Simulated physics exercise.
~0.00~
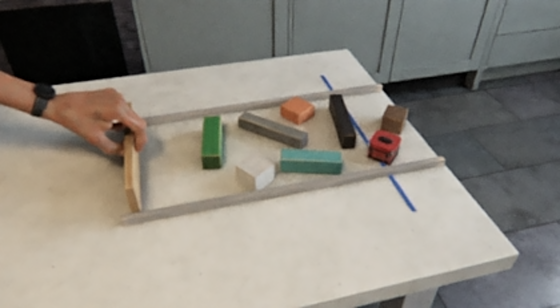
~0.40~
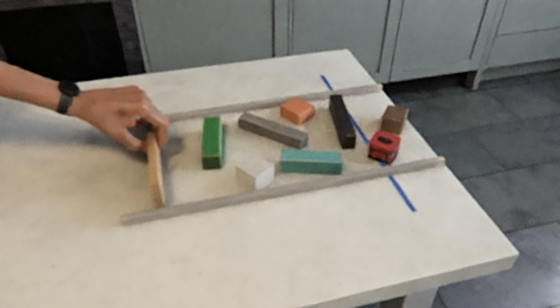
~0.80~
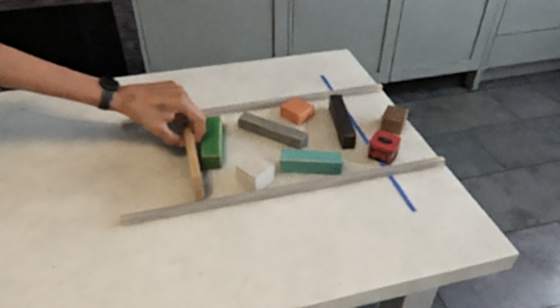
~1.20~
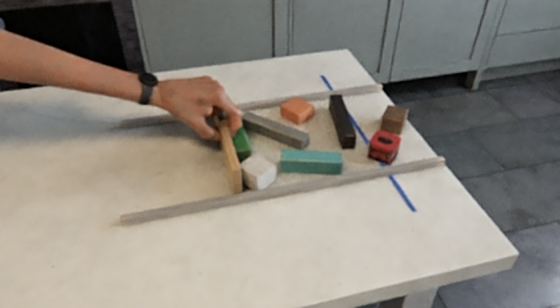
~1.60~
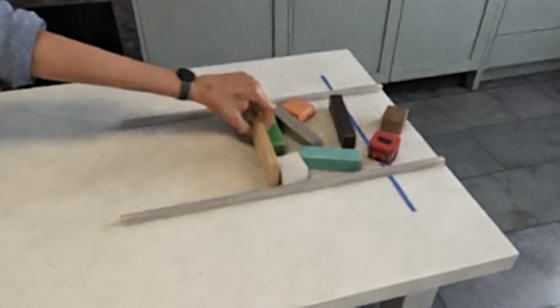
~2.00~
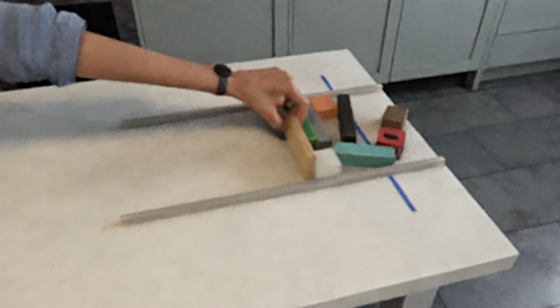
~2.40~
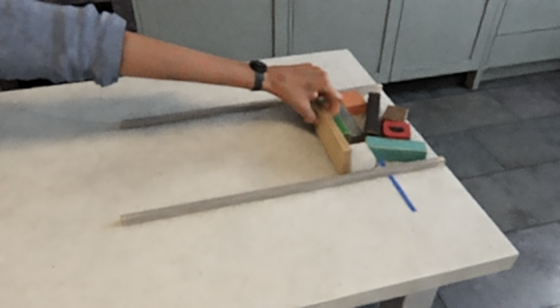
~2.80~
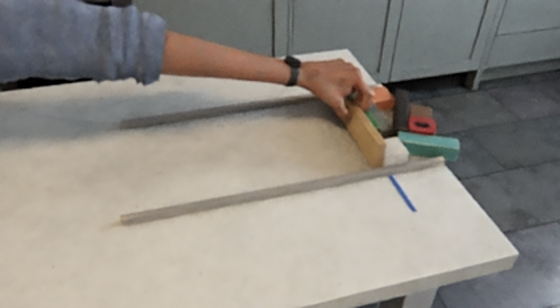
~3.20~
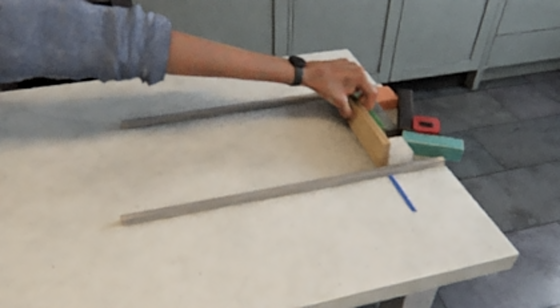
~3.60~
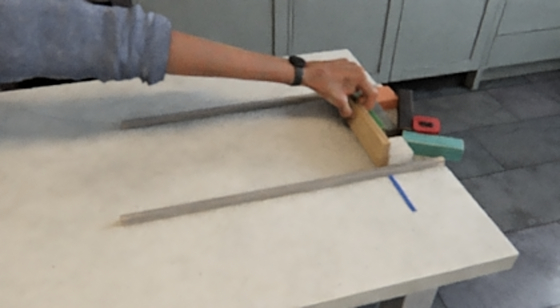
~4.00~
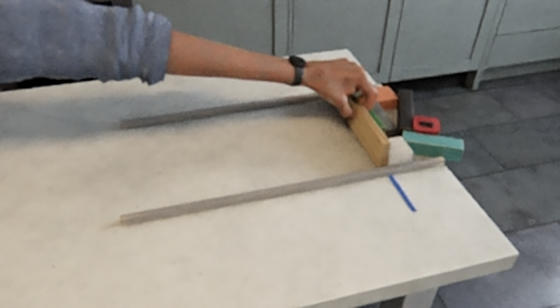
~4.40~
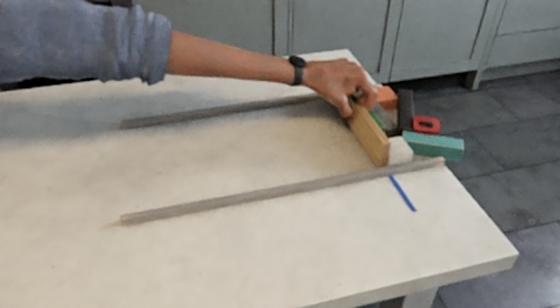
In the video, a hand slides an upright wooden board rightward between two rails on a table, gathering colored blocks and sticks and pushing them past a blue tape line to the table's end, where it stops with several bunched at the edge and the brown block no longer visible.
